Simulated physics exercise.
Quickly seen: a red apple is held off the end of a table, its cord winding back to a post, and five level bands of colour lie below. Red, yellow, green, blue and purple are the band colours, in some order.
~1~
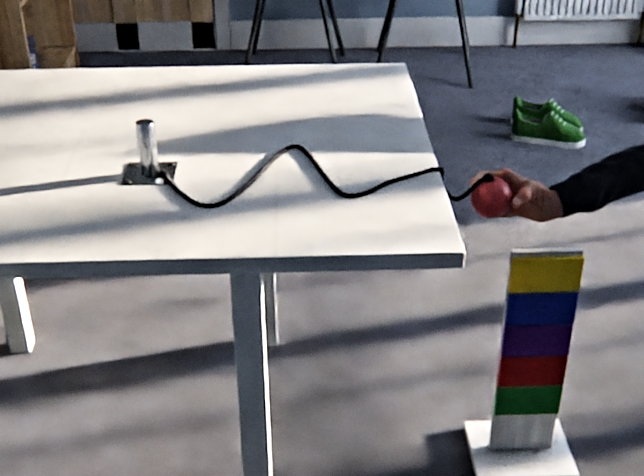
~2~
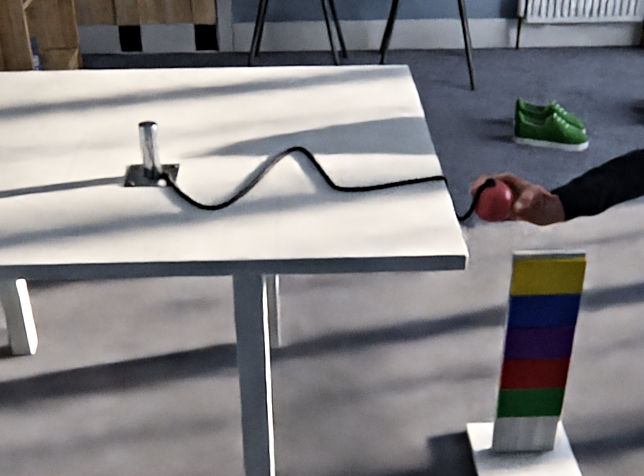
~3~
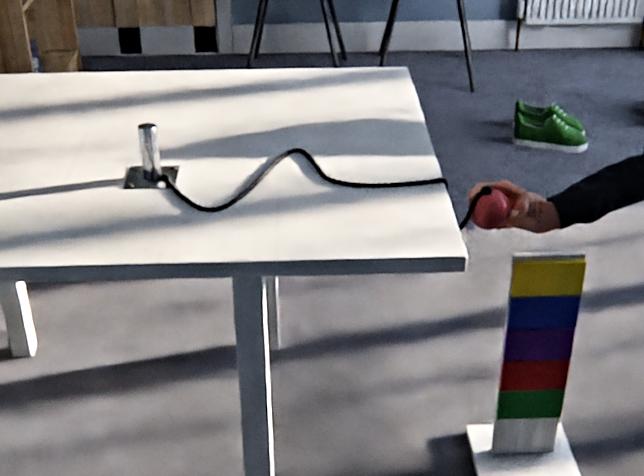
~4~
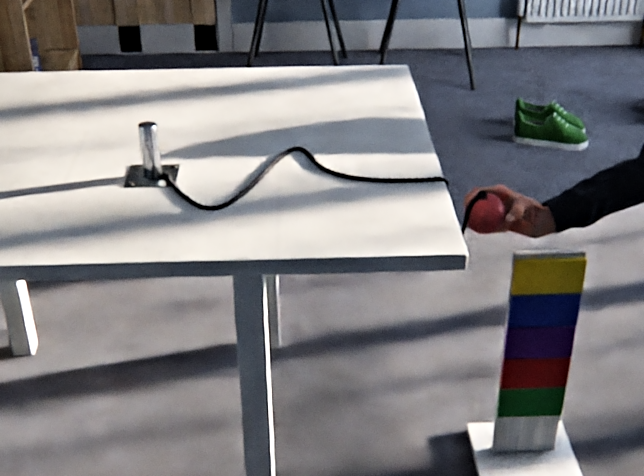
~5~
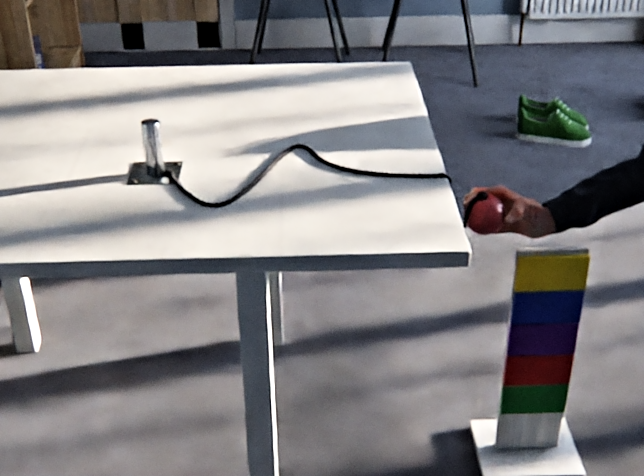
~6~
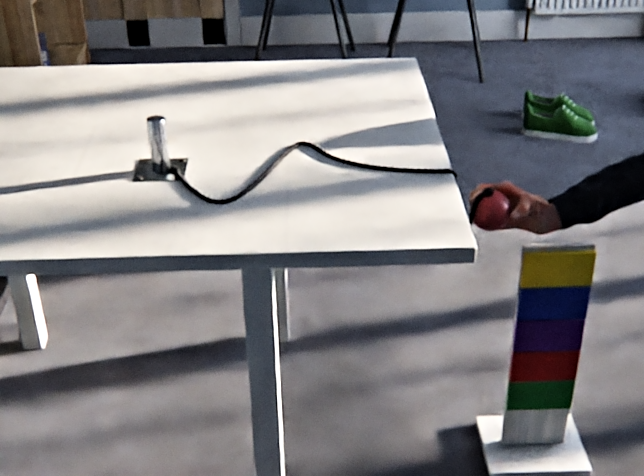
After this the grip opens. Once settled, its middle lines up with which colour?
It lines up with the green band.
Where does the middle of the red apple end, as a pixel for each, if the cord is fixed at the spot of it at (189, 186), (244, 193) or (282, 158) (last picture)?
That would be (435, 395) for the first, (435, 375) for the second and (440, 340) for the third.
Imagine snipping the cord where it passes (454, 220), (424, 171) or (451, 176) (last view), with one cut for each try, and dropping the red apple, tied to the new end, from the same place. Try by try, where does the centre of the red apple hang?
The pixels are (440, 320) for the first, (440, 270) for the second and (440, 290) for the third.
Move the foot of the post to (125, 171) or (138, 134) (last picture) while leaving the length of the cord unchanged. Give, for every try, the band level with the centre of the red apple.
First try: Red; second try: Red.
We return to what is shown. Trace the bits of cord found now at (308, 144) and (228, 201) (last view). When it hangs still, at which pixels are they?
The first settles around (419, 163), the second around (272, 166).
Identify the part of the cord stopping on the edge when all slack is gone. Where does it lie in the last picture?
The bit in question sits close to (329, 155).
Soon after, apple near (473, 383); level with green.
After that, apple near (413, 410); level with green.
And then, apple near (441, 403); level with green.
In the end, apple near (432, 406); level with green. Its middle rests at the green band.
